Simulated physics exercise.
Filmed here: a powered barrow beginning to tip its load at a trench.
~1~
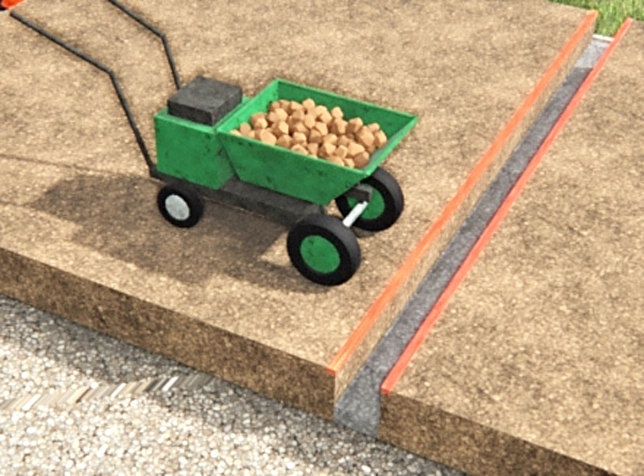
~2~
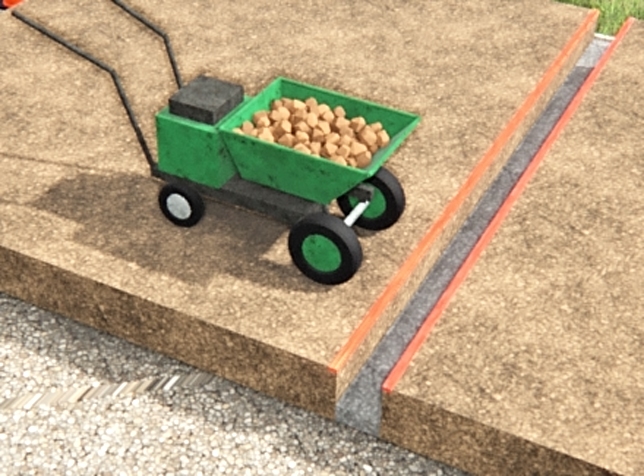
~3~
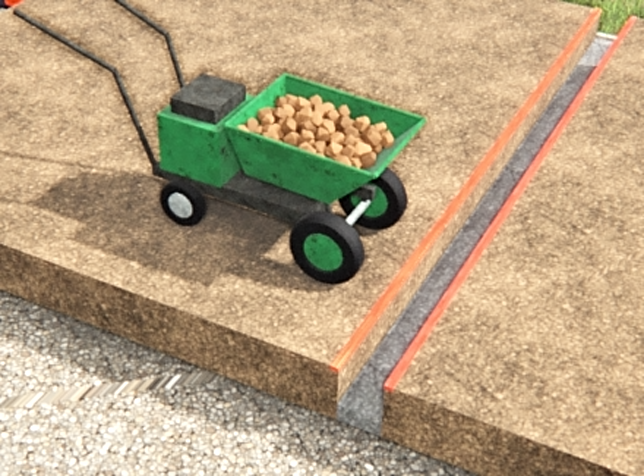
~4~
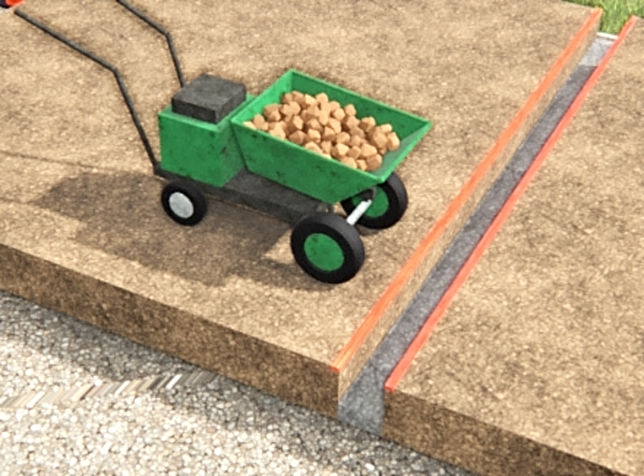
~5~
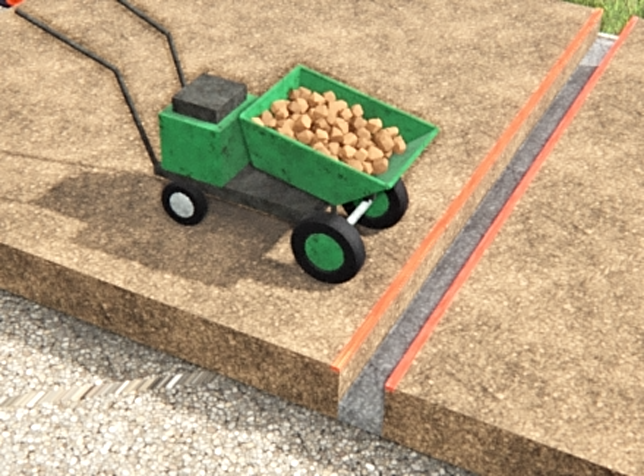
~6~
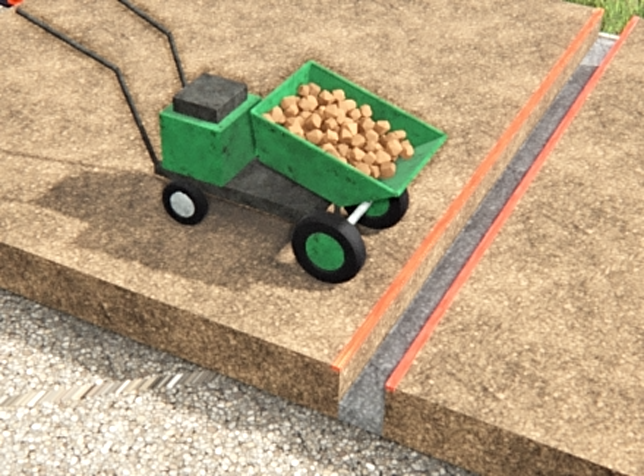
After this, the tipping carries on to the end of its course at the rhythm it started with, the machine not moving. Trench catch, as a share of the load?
Mostly out.
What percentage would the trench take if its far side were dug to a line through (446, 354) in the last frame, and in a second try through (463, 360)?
Respectively, 60 % and 80 %.
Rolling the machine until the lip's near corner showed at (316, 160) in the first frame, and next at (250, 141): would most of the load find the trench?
A majority at the first place, then a minority at the second.
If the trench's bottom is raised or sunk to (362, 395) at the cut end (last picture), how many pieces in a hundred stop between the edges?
0 per cent, roughly.
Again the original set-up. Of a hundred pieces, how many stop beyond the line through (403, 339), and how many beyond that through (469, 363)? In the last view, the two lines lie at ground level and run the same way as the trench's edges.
I'd put it near 70 in a hundred, then near 40 in a hundred.
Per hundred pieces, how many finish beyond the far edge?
It works out to roughly 75 percent.
Soon, skip tipped steeply; all in the skip.
A while on, skip tipped right over; about two thirds in the skip; about a third beyond it; a small part falling.
Towards the end, skip tipped right over; about a quarter in the skip; a stray few in or heaped over the trench; most beyond it.
Finally, skip tipped right over; about a quarter in the skip; a stray few in or heaped over the trench; most beyond it.
